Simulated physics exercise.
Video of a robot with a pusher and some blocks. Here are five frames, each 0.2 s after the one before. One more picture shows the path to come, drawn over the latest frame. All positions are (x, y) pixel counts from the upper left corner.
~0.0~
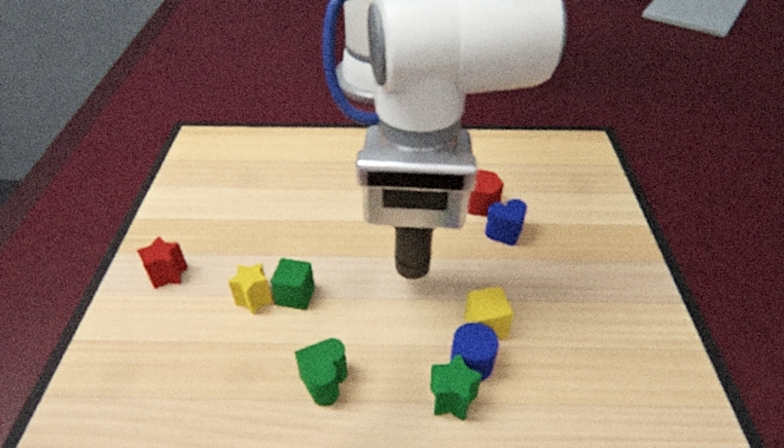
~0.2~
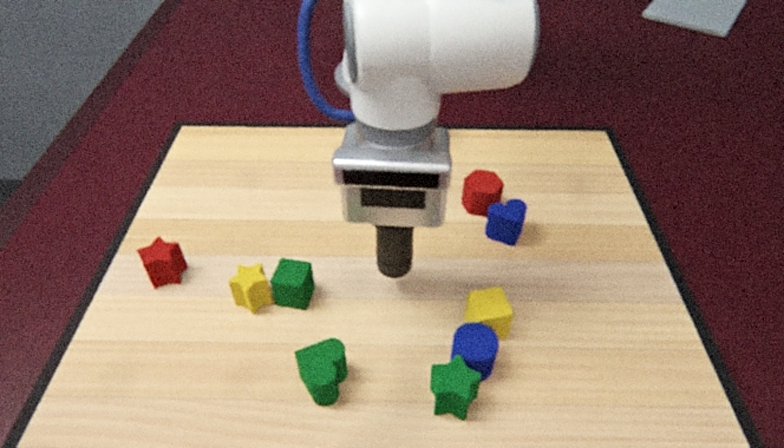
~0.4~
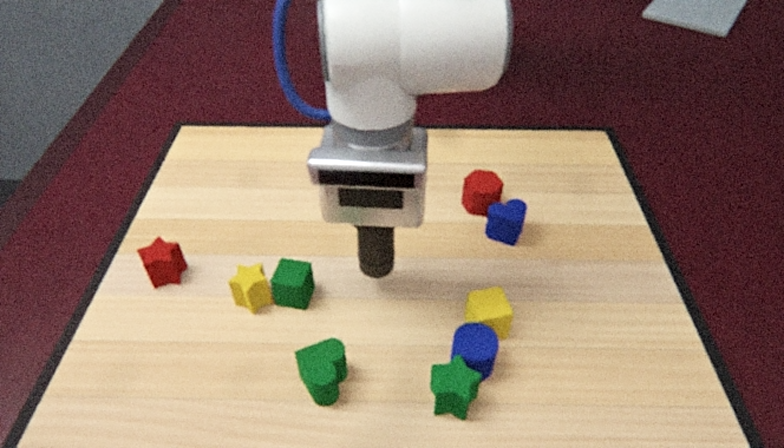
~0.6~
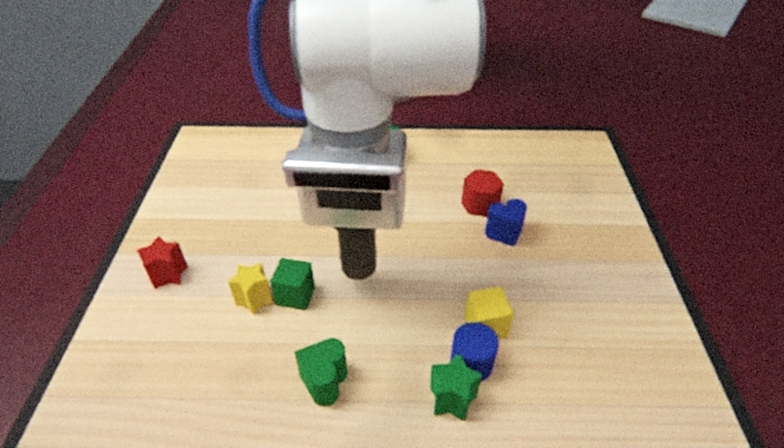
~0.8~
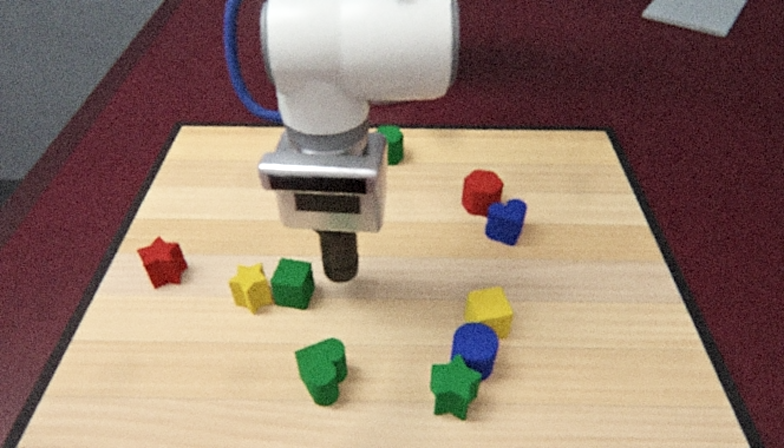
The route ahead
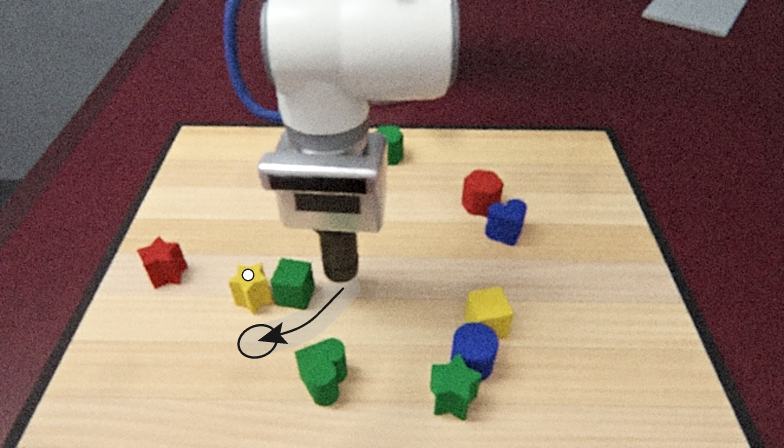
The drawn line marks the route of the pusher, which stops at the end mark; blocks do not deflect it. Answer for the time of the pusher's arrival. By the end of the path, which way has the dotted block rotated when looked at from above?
Top view: Counterclockwise.
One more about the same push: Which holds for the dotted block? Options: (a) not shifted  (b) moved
b
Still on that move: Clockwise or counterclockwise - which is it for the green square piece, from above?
Looking down, my answer is that the green square piece rotates clockwise.
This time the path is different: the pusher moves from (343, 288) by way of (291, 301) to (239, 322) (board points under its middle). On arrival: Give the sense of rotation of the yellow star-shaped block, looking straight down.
Clockwise, from overhead.
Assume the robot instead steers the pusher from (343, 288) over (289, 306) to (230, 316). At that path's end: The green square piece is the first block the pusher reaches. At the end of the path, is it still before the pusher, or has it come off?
Pushed ahead.
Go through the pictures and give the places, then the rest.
Pusher's lower end (413, 267); yellow star-shaped block (248, 275); green square piece (291, 271); green heart-shaped block (321, 359), in the first frame.
Pusher (395, 266); blocks still, in the second frame.
Pusher (377, 266); blocks still, in the third frame.
Pusher (359, 268); blocks still, in the fourth frame.
Pusher (341, 270); yellow star-shaped block (248, 275); green square piece (291, 271); green heart-shaped block (321, 359), in the fifth frame.
Drawn move, from (343, 288) by way of (322, 311) and (293, 330) to (258, 341); the dot is on the yellow star-shaped block.
The first path, step by step. One third of the way, pusher (318, 293); nothing pushed yet.
Two thirds of the way, pusher (288, 313); yellow star-shaped block (239, 270), turned 20° anticlockwise; green square piece (275, 280), turned 65° clockwise.
At the end, pusher (252, 323); yellow star-shaped block (239, 270), turned 20° anticlockwise; green square piece (275, 280), turned 65° clockwise; green heart-shaped block still.
